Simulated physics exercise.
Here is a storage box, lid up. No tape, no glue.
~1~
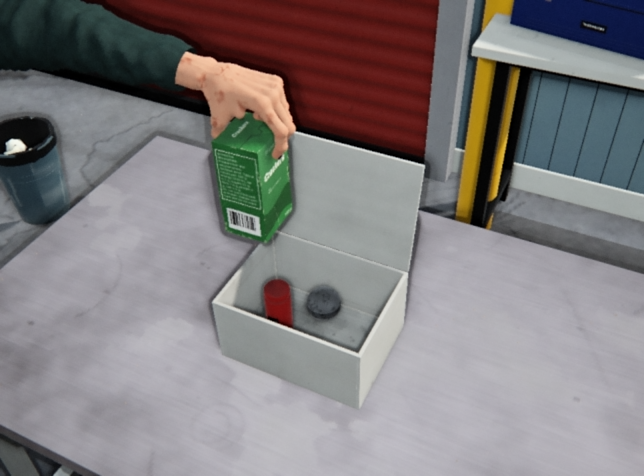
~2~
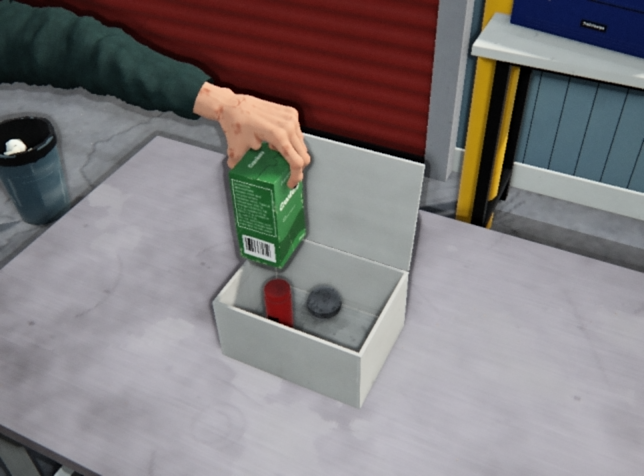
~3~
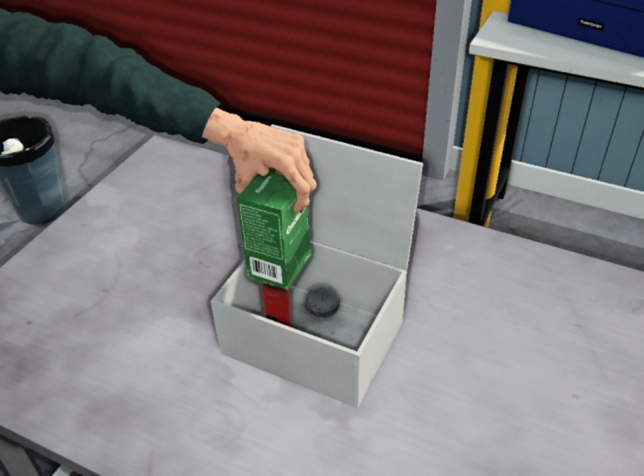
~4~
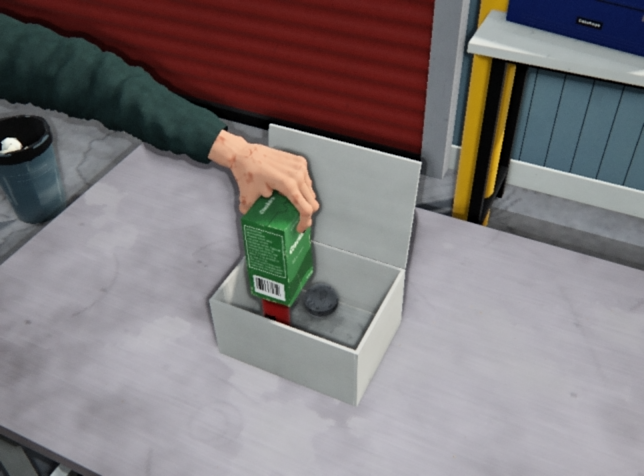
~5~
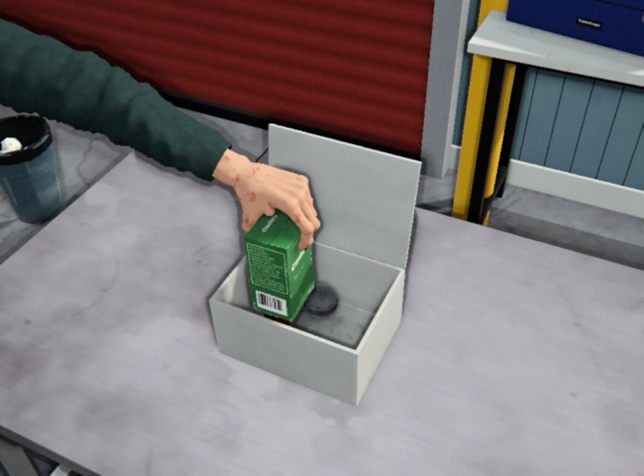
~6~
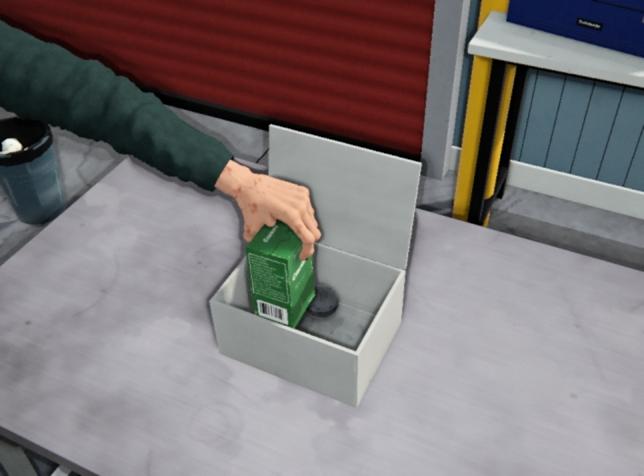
The clip shows a hand in a dark green sleeve lowering a green carton into an open storage box on a grey table, moving it down and slightly right over a red object, beside a dark grey round object.
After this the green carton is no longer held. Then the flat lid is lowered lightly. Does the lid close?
In the end the lid shuts flat.
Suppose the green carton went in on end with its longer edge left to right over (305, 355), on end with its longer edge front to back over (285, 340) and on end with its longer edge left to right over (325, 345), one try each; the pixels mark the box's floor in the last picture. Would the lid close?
First try: It is held up; second try: It closes; third try: It will not close.
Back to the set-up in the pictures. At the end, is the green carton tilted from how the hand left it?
It tips.
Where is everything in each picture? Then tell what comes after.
Still above its spot; green carton (255, 178); grey ball (324, 304), in the first picture.
Still above its spot; green carton (270, 206); grey ball (324, 303), in the second picture.
Still above its spot; green carton (276, 228); grey ball (322, 302), in the third picture.
Still above its spot; green carton (279, 248); grey ball (321, 301), in the fourth picture.
Still above its spot; green carton (281, 263); grey ball (321, 301), in the fifth picture.
In place under the hand; green carton (282, 273), in the sixth picture.
Then, 0.50 s on from there, green carton on its side near (330, 320); red shaker turned 8° from how it was put.
Then, 1.40 s on from there, lid 75° above the rim; green carton on its side near (321, 325); grey ball shifted about its own width; red shaker shifted a little.
Then, 1.90 s on from there, lid 18° above the rim; green carton on its side near (321, 325); grey ball shifted about its own width; red shaker shifted a little.
In the end, lid shut; toppled in the box, green carton; moved from the start, grey ball; red shaker unmoved. At the end, from the last picture's camera, green carton near (321, 325).
